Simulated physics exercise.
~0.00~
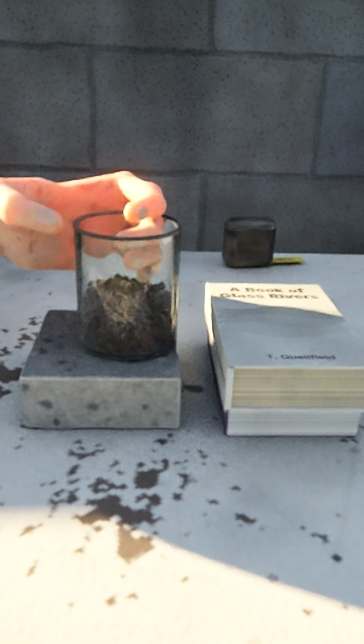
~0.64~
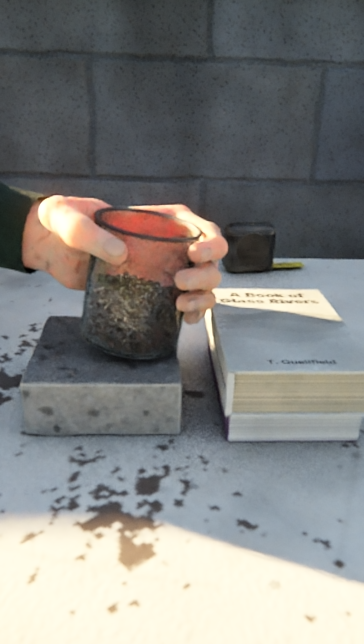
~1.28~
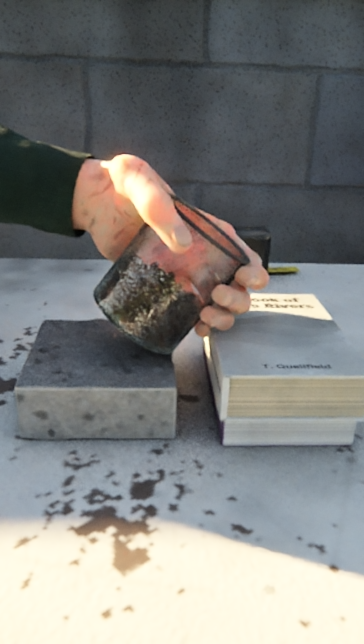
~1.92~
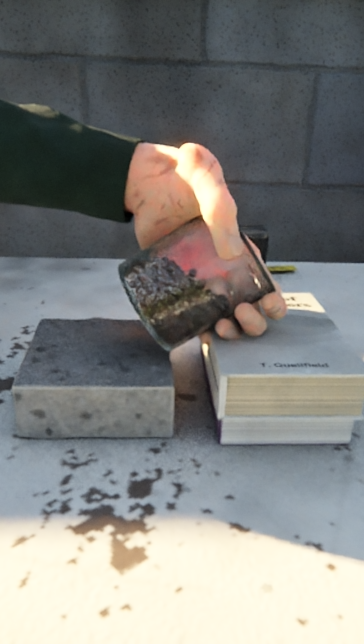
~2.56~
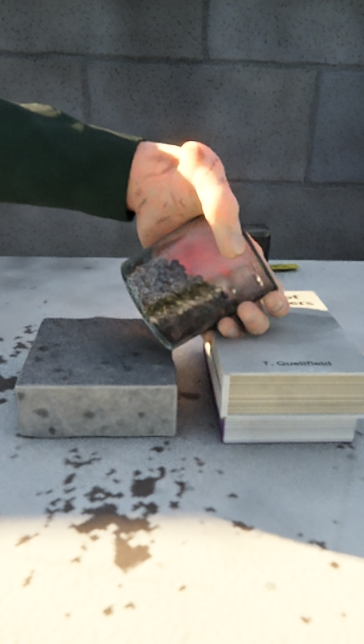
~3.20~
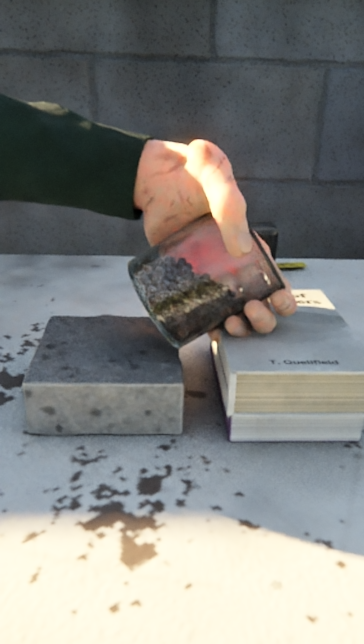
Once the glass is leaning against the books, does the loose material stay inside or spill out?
The loose material stays inside the glass as it leans against the books.
